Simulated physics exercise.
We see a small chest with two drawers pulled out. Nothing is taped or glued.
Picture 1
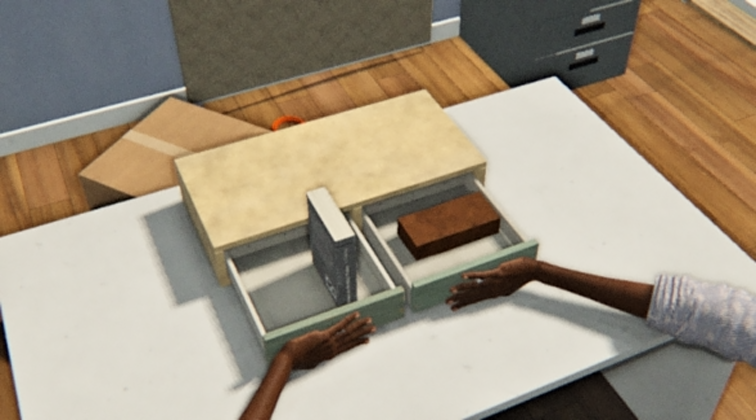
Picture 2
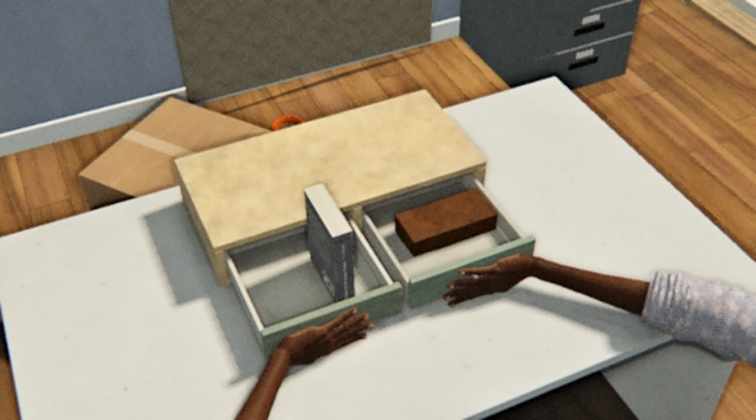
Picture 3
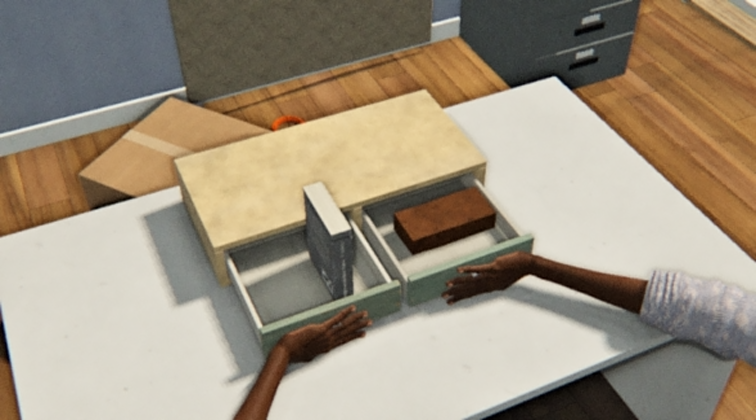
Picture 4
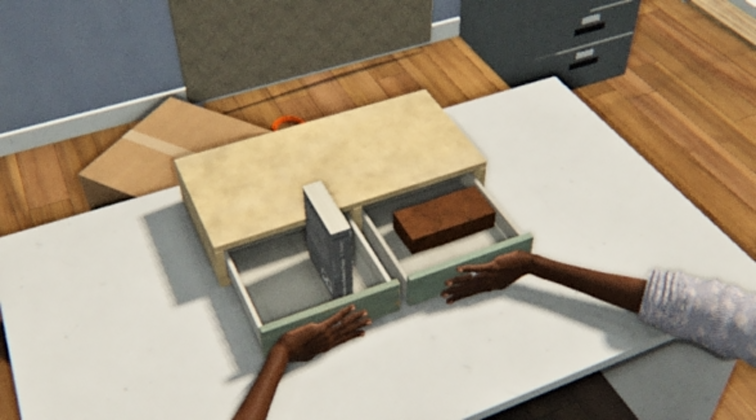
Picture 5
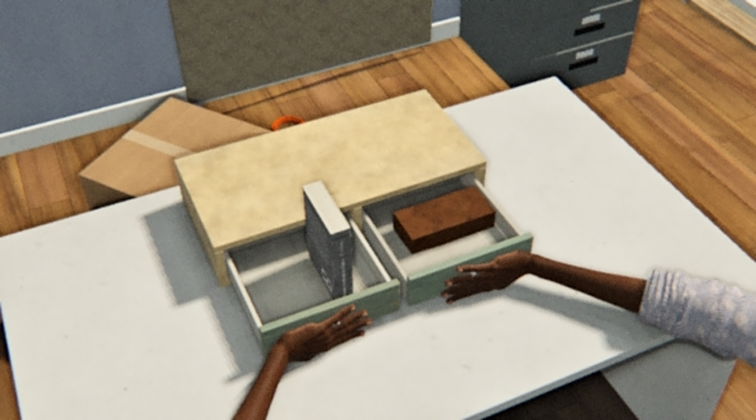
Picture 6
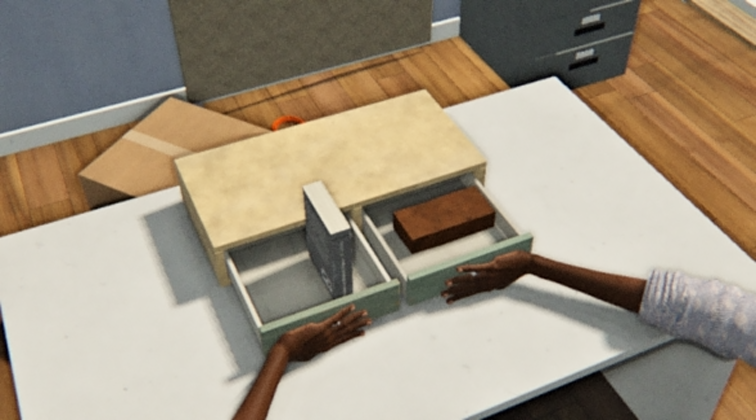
Two hands press lightly against the fronts of a small chest's two open drawers, nudging them very slightly inward at the start. After that almost nothing moves; both drawers remain wide open, with a grey book upright in the left one and a brown brick in the right.
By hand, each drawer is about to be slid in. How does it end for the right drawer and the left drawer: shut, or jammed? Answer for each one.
Left drawer: Jammed, right drawer: Shut.
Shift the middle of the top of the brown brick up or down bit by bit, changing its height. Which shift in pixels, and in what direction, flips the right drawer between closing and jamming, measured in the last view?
Raise it by roughly 8 pixels.
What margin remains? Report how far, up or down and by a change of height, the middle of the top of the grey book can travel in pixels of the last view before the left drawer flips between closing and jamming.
Shift approx. 44 px, direction down.
Then, 0.44 s on from there, left drawer starting in; right drawer starting in.
In the end, the left drawer jams; the right drawer closes.
